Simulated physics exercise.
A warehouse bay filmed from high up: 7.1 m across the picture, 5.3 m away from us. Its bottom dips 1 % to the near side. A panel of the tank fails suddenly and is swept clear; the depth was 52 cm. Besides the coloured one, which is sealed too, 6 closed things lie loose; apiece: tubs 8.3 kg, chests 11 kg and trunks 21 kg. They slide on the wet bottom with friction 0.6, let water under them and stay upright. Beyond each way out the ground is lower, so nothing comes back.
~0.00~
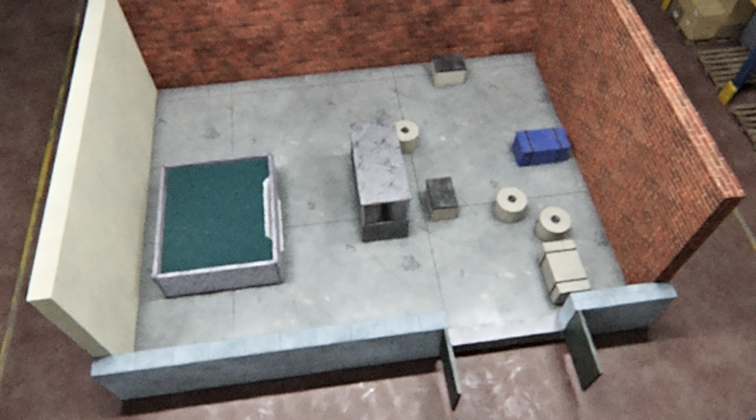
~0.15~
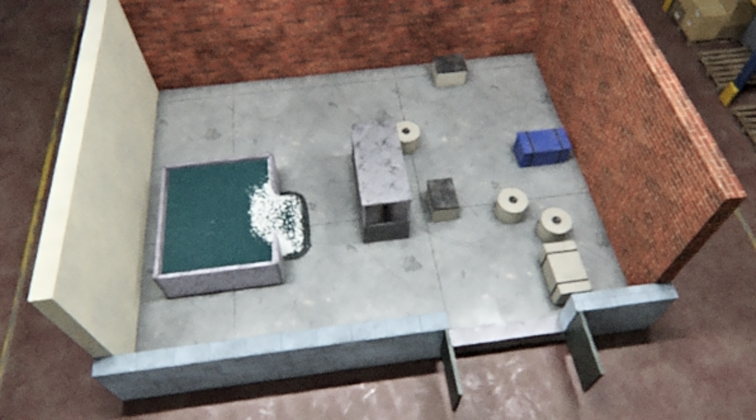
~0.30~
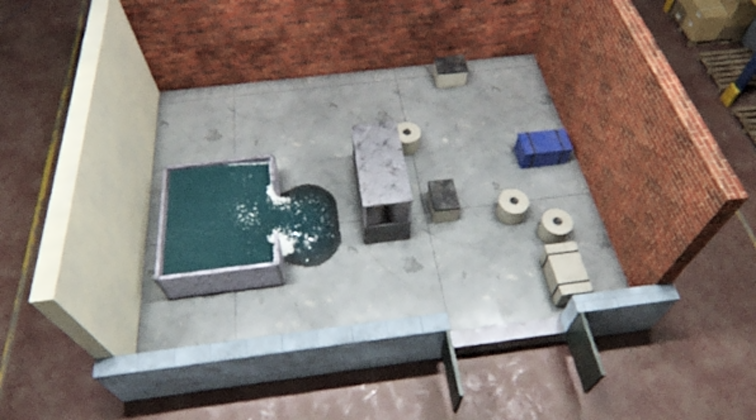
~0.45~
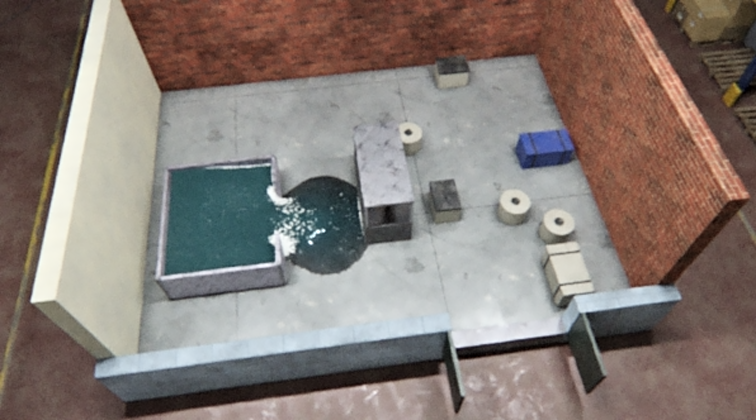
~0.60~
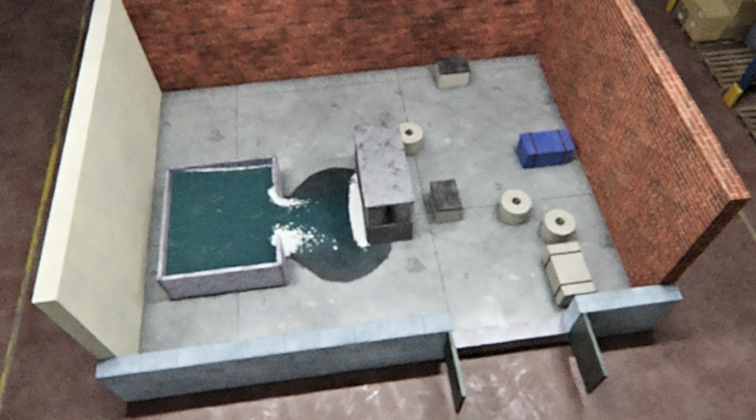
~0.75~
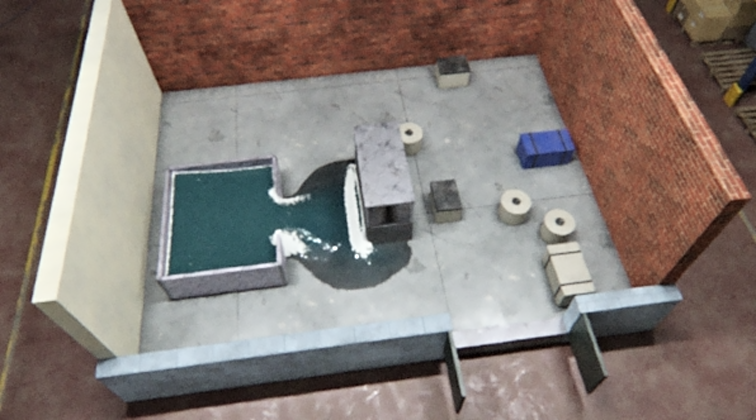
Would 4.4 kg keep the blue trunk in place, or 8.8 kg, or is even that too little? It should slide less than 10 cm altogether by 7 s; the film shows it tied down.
For it, the smaller load will do.
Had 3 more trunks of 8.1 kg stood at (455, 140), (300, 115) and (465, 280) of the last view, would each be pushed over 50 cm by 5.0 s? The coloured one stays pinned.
In turn: Less, over, more.
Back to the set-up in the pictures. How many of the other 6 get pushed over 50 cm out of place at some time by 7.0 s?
I count 1.
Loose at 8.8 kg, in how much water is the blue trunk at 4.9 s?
Roughly 0 cm.
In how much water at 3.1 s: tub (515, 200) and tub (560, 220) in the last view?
Roughly 0 and 0 cm.
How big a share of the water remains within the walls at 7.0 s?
About 90 per cent.
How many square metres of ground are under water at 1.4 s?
Roughly 9.5 m2.
After 1.4 s the blue trunk would be 0 cm from its start with 4.4 kg and 0 cm from its start with 8.8 kg; 0 cm of water round it then.
After 3.1 s the blue trunk would be 0 cm from its start with 4.4 kg and 0 cm from its start with 8.8 kg; 0 cm of water round it then.
After 4.9 s the blue trunk would be 0 cm from its start with 4.4 kg and 0 cm from its start with 8.8 kg; 0 cm of water round it then.
After 7.0 s the blue trunk would be 1 cm from its start with 4.4 kg and 1 cm from its start with 8.8 kg; 3 cm of water round it then.
